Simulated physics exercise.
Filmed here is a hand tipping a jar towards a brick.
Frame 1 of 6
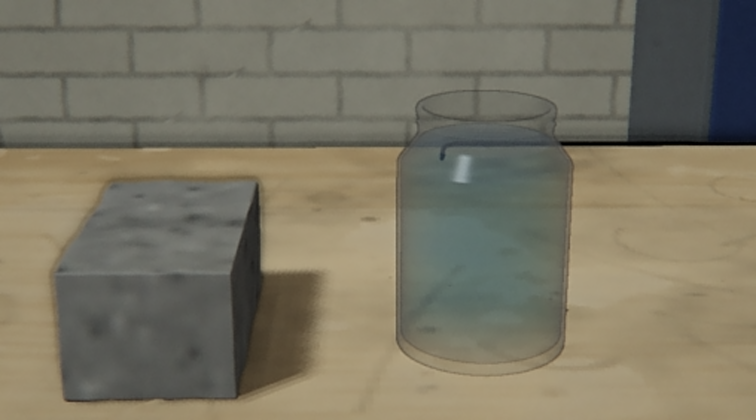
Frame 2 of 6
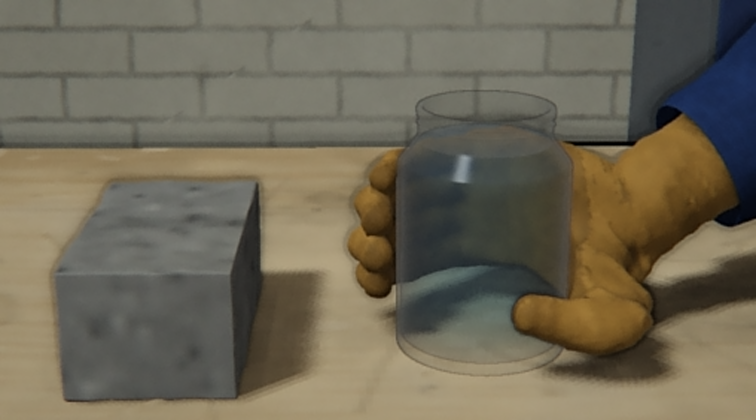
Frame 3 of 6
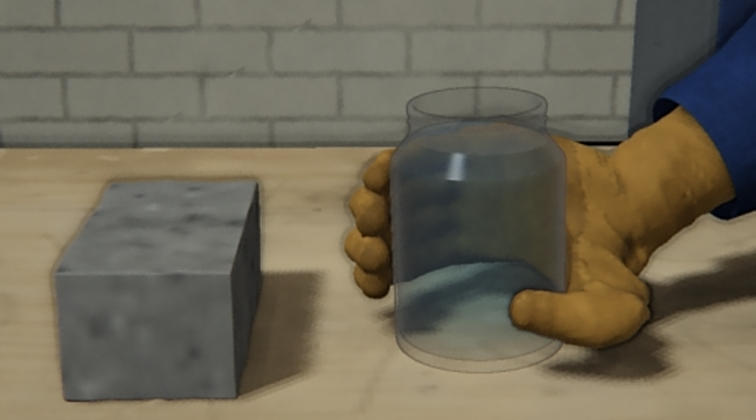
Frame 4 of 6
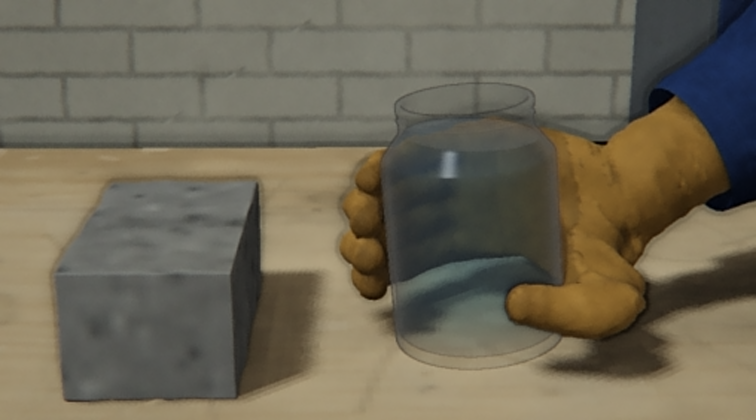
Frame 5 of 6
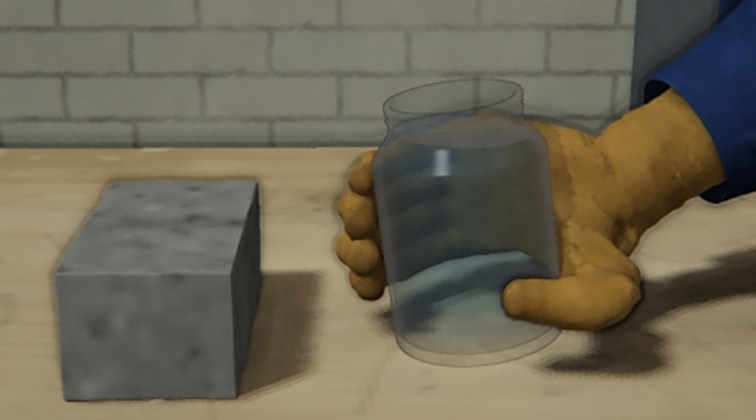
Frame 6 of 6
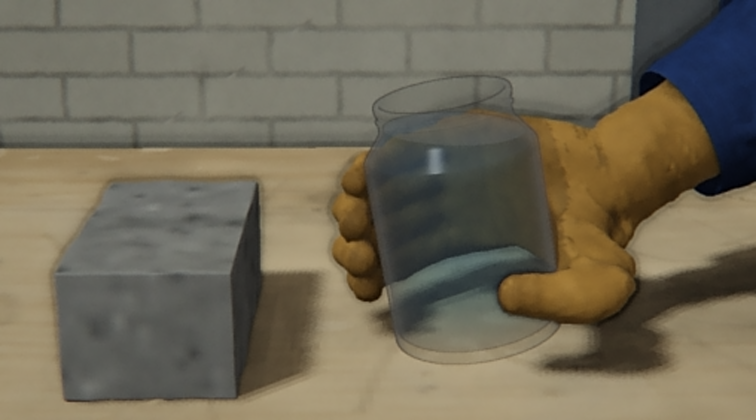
On a wooden table before a pale brick wall, a hand in a tan glove took hold of an upright glass jar of bluish liquid and gradually leaned it left towards a grey brick.
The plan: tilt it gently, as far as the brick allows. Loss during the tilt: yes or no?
Yes.
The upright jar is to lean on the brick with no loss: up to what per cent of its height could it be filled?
My guess is some 70 per cent.
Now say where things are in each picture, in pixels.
In the first frame, it stands upright; jar (482, 220) nearly full.
The second frame shows a hand takes hold; jar nearly full, surface at (484, 142); brick (169, 283).
In the third frame, it is leaning; jar (479, 216) nearly full.
The fourth frame shows tipping on its foot; jar nearly full, surface at (467, 135); brick (169, 283).
In the fifth frame, the top moves towards the brick; jar (466, 211) nearly full.
The sixth frame shows on the way over; jar nearly full, surface at (446, 129); brick (169, 283).
A moment on, the jar leans by about 25°; all is still inside.
Further on, the jar leans by about 45°; a puddle lies under it; nearly all of the water is inside.
When it is over, the jar leans by about 50°, against the brick; a puddle lies under it; about three quarters of the water is inside.
